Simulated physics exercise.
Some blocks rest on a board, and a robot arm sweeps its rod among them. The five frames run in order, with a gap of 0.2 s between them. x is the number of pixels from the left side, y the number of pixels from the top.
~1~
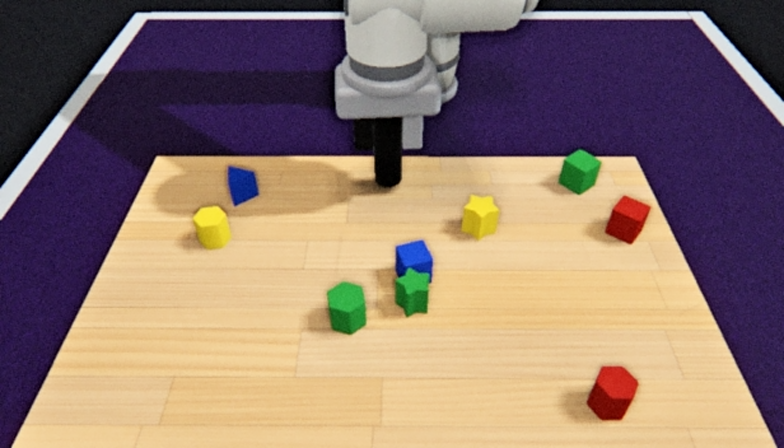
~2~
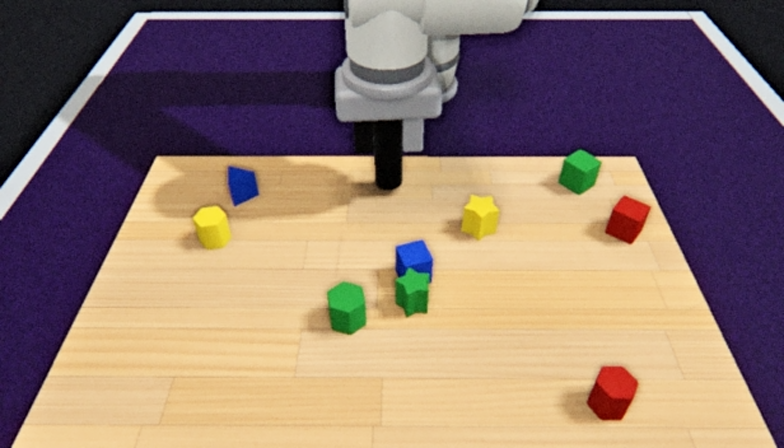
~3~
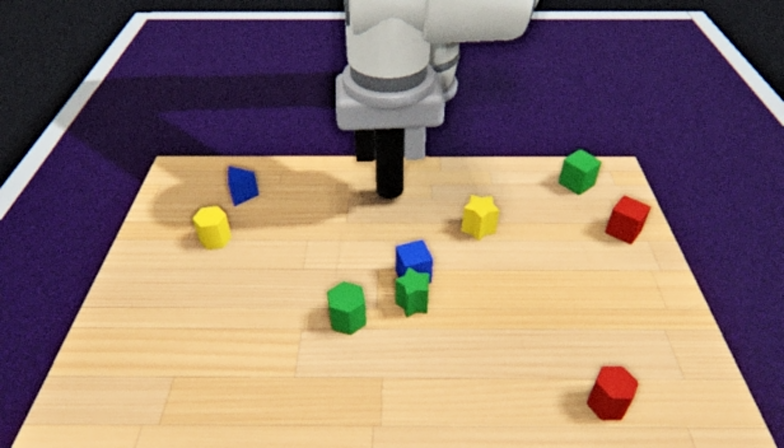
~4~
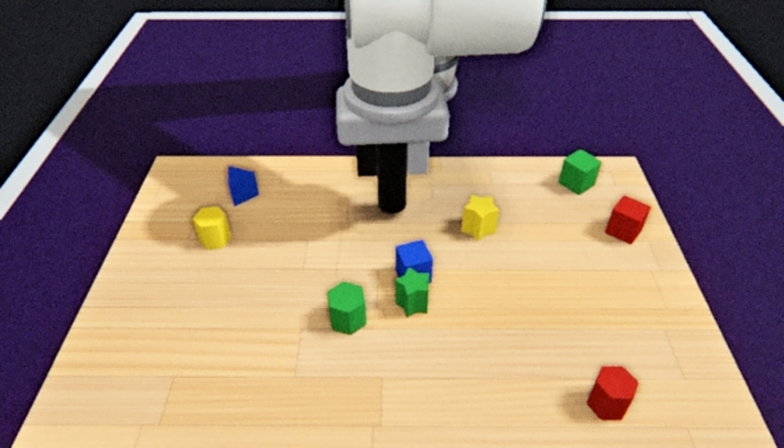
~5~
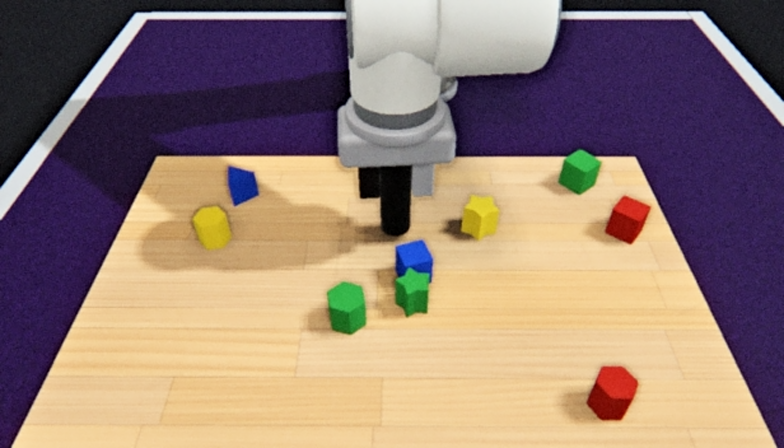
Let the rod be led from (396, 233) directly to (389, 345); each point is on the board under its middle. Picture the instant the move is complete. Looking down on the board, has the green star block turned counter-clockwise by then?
In short: No.
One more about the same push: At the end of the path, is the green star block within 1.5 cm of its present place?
I expect not.
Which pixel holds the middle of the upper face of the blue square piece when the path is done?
In the picture, that point is around (424, 269).
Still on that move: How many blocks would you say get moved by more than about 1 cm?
I expect two blocks to be moved by more than 1 cm.
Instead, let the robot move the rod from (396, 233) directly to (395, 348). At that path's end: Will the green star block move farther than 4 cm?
The answer is no.
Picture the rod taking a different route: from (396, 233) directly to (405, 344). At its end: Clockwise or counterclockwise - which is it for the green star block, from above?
Viewed from above, clockwise.
What follows on the original path. One third of the way, rod at (393, 260); green star block at (419, 288), turned 15° clockwise; blue square piece at (418, 259), turned 25° anticlockwise.
Two thirds of the way, rod at (390, 297); green star block at (425, 293), turned 55° clockwise; blue square piece at (424, 269), turned 70° anticlockwise.
At the end, rod at (389, 338); green hexagon still; green star block at (425, 294), turned 45° clockwise; blue square piece at (424, 269), turned 70° anticlockwise.
